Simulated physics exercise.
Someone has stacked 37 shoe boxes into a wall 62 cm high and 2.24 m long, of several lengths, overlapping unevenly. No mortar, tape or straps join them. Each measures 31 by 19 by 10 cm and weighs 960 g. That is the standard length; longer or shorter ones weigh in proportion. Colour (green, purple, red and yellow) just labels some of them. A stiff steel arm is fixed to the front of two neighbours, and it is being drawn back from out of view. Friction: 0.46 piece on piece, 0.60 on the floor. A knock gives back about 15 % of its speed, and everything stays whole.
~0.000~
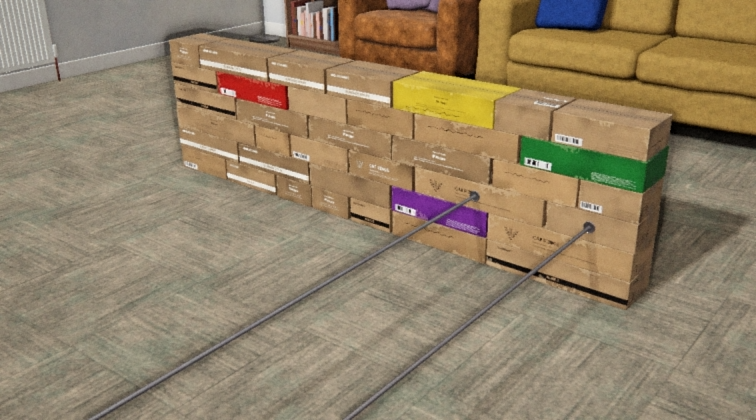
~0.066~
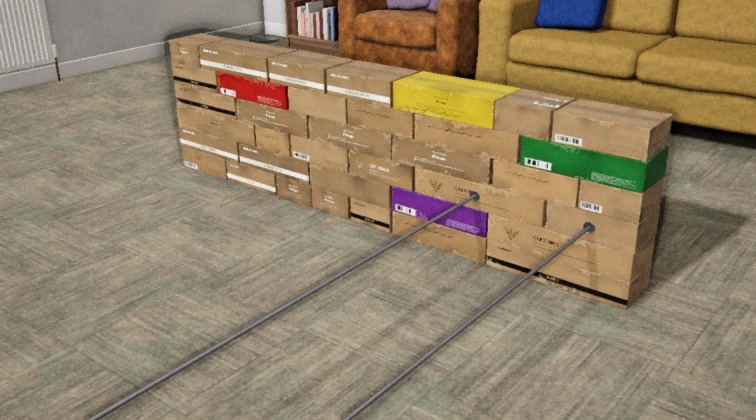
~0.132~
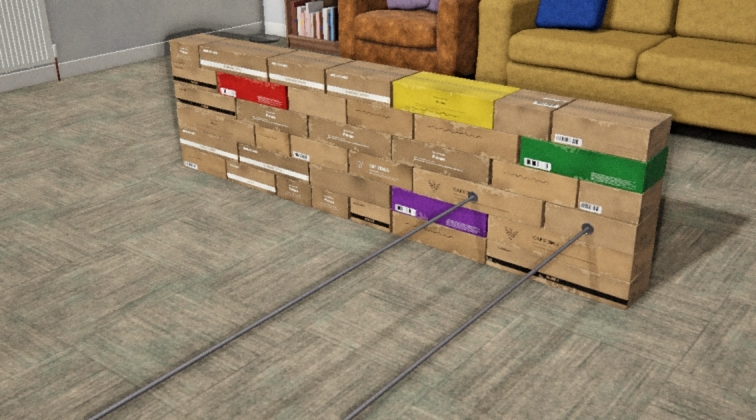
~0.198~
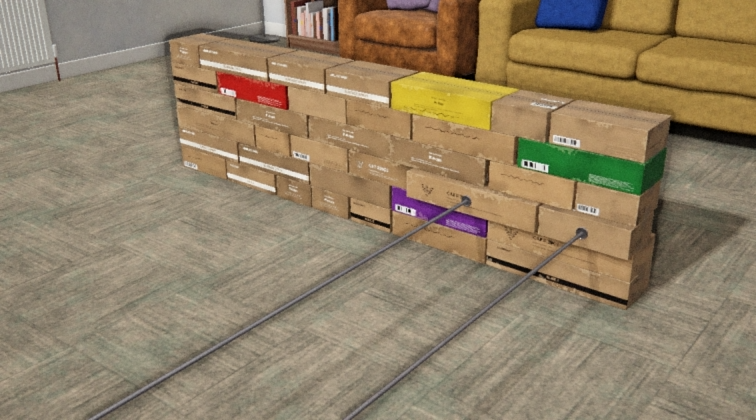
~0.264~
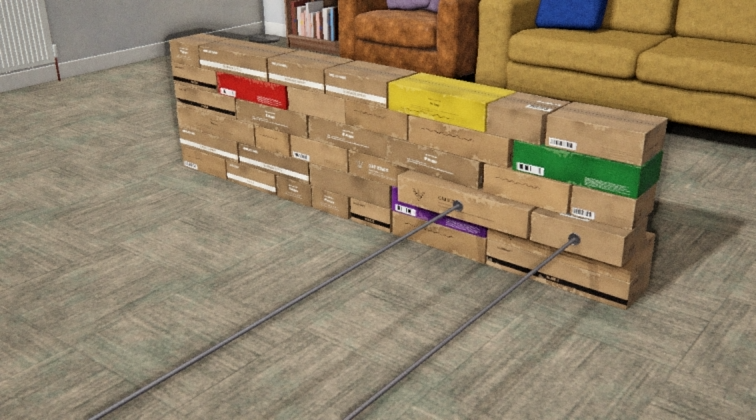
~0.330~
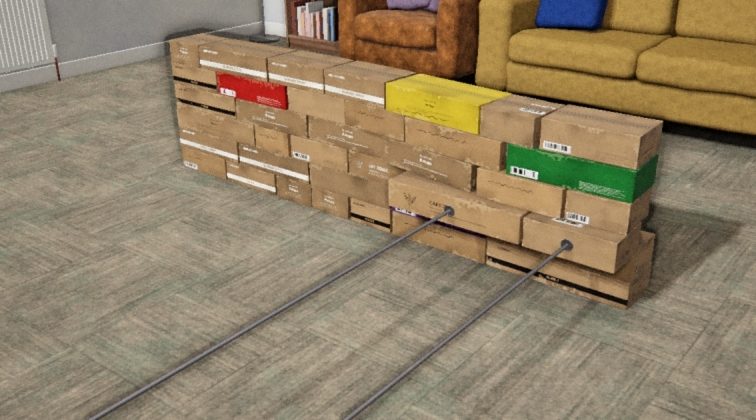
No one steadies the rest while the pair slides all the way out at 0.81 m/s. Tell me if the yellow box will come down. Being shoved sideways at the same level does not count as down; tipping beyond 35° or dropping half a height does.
That box drops.
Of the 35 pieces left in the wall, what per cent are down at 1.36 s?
25 per cent by then.
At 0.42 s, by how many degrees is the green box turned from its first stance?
Some 0°.
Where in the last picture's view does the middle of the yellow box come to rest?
Near (408, 239).
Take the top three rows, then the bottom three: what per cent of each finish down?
From the top 40, from the bottom 0 per cent.
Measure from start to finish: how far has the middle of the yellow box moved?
Roughly 58 cm away.
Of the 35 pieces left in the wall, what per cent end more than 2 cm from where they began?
30 per cent.
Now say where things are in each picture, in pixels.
In the first frame (pixels give the middle of a visible side), pulled box (616, 228) not yet moving; yellow box (441, 105); green box (580, 164); red box (250, 90); none of the others has stirred.
In the second frame, pulled box (616, 228) not yet moving; yellow box (441, 105).
In the third frame, pulled box (615, 229) 11 mm out; yellow box (441, 105).
In the fourth frame, pulled box (609, 234) 55 mm out; yellow box (438, 105) 13 mm from its place; green box (577, 166) 22 mm from its place; movement in 8 of them.
In the fifth frame, pulled box (602, 240) 11 cm out; yellow box (434, 107) 34 mm from its place; green box (573, 169) 54 mm from its place; movement in 9 of them.
In the sixth frame, pulled box (595, 246) 16 cm out; yellow box (430, 108) 59 mm from its place; green box (567, 173) 10 cm from its place; movement in 10 of them.
After 0.42 s, none of the 35 other boxes down, 10 disturbed; yellow box 10 cm from its place; green box 16 cm from its place.
After 0.64 s, none of the 35 other boxes down, 10 disturbed; yellow box 16 cm from its place; green box 32 cm from its place.
After 1.04 s, 1 of the 35 other boxes down; yellow box 9° from how it stood; green box 19° from how it stood.
After 1.36 s, 8 of the 35 other boxes down; yellow box 46° from how it stood, 13 cm lower; green box on its side.
In the end (2.0 s), 8 of the 35 other boxes down; yellow box 53° from how it stood, 35 cm lower; green box on its side; purple box unmoved. From the last view, middles, yellow box near (409, 239), green box near (544, 293).
